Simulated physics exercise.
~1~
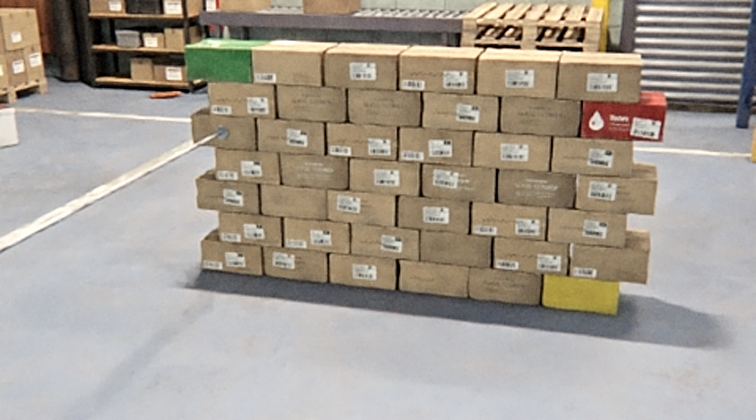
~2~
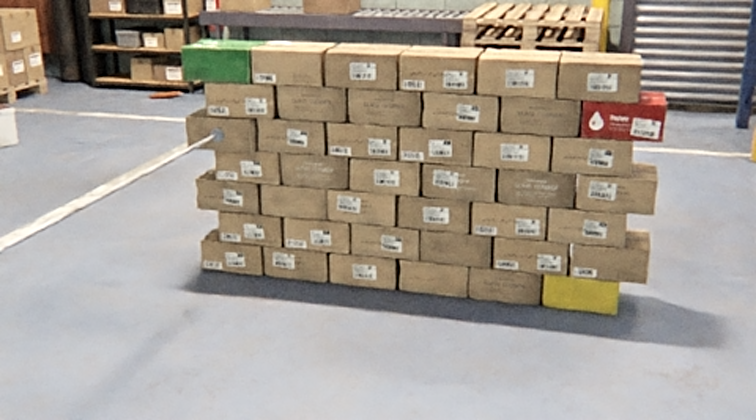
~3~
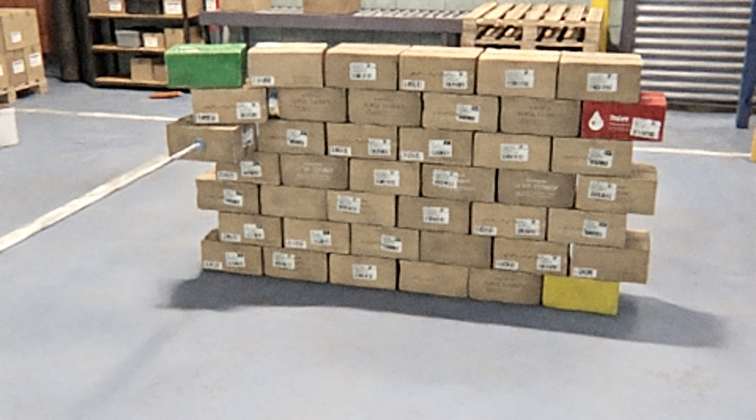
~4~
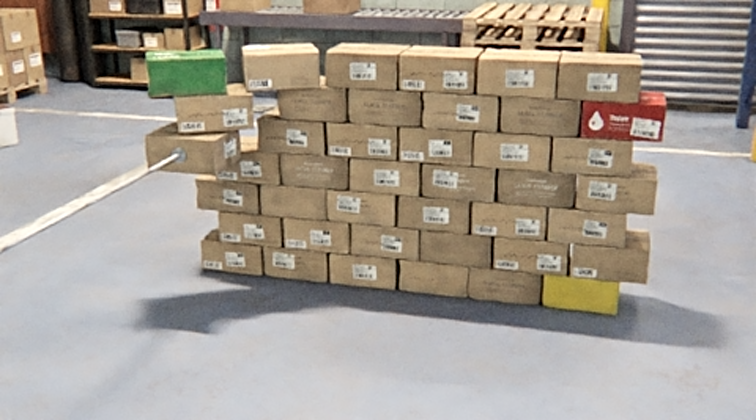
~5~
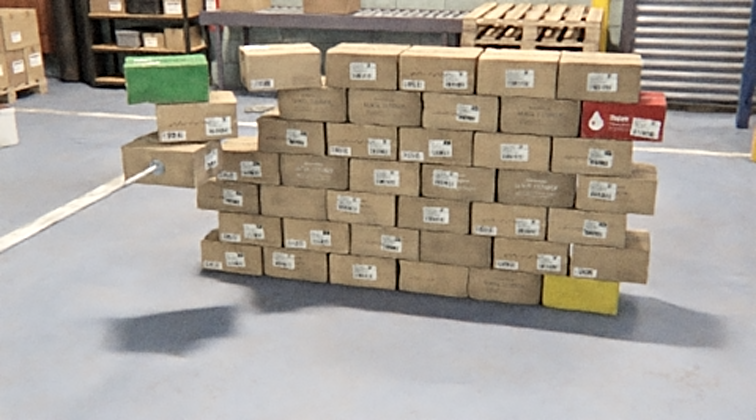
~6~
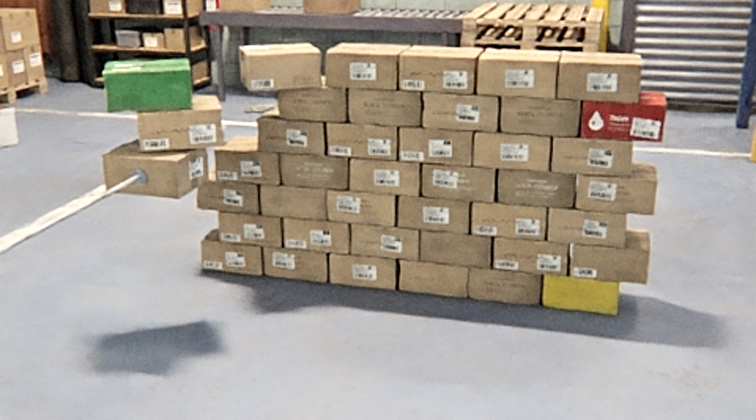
Warehouse floor with a rod drawing a cardboard parcel leftward from a stacked wall, carrying another parcel and a green one atop it.
